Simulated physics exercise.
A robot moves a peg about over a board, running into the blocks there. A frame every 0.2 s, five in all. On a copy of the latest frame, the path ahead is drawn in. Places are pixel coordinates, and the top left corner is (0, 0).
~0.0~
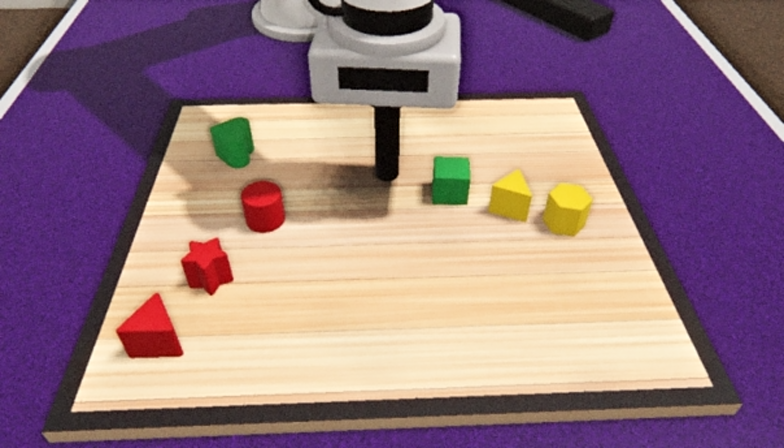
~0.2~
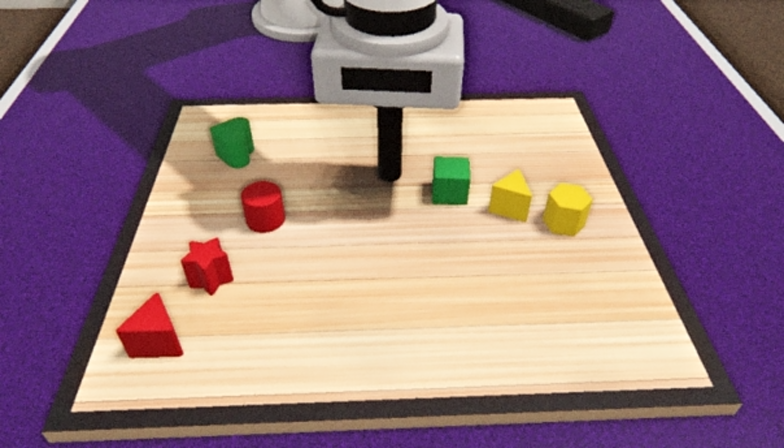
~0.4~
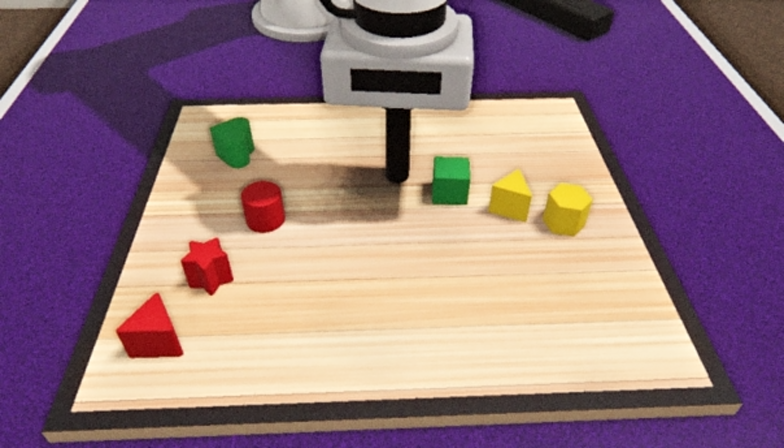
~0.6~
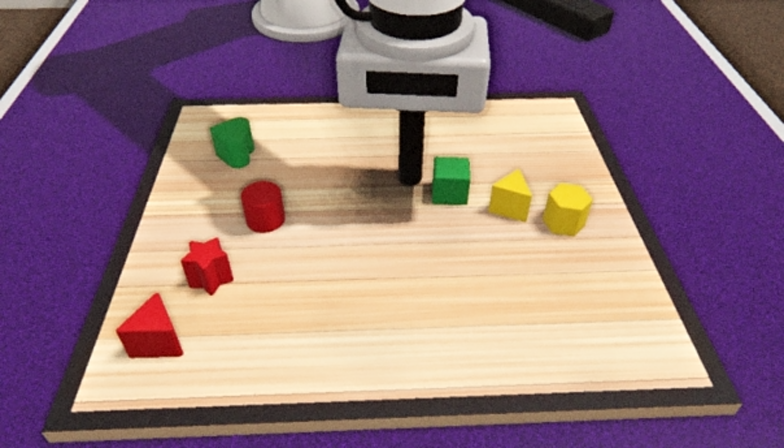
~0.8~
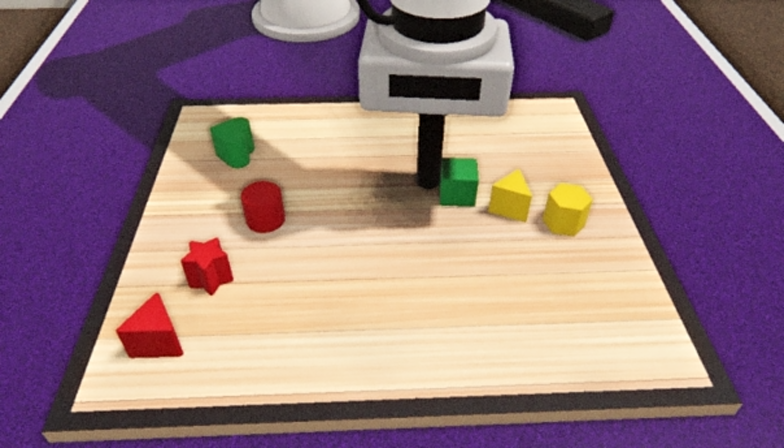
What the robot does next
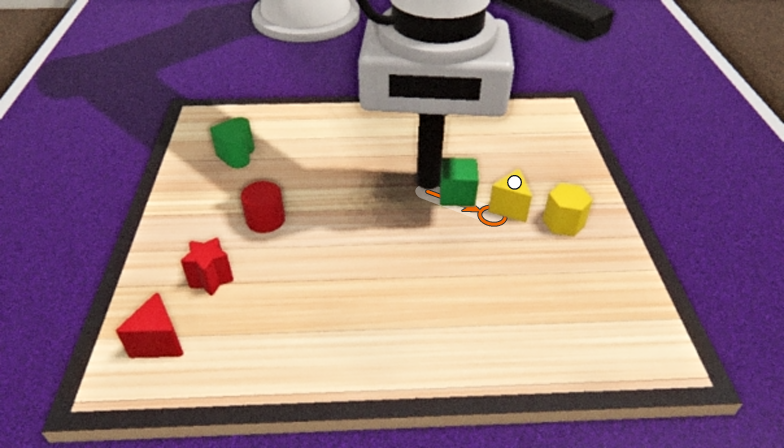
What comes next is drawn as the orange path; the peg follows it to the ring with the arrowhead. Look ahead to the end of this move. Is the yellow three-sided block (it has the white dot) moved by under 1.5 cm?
No
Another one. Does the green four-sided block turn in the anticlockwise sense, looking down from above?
Answer: Yes.
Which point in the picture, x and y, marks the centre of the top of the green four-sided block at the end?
Near (511, 170).
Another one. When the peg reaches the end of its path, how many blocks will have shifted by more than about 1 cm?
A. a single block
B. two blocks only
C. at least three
B (two blocks only)
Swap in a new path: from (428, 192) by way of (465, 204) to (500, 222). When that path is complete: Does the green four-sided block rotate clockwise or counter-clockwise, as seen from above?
If we look at it from overhead, the green four-sided block pivots counter-clockwise.
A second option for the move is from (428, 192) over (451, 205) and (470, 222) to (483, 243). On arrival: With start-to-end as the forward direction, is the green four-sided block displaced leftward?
That would be a yes.
Path on the board, straight from (428, 192) to (493, 216); the dot is on the yellow three-sided block.
What follows on the original path. Halfway along, peg at (461, 195); green four-sided block at (493, 173); yellow three-sided block at (530, 185).
At the end, peg at (494, 207); green four-sided block at (511, 170), turned 40° anticlockwise; yellow three-sided block at (539, 186), turned 15° clockwise; yellow six-sided block at (574, 196).
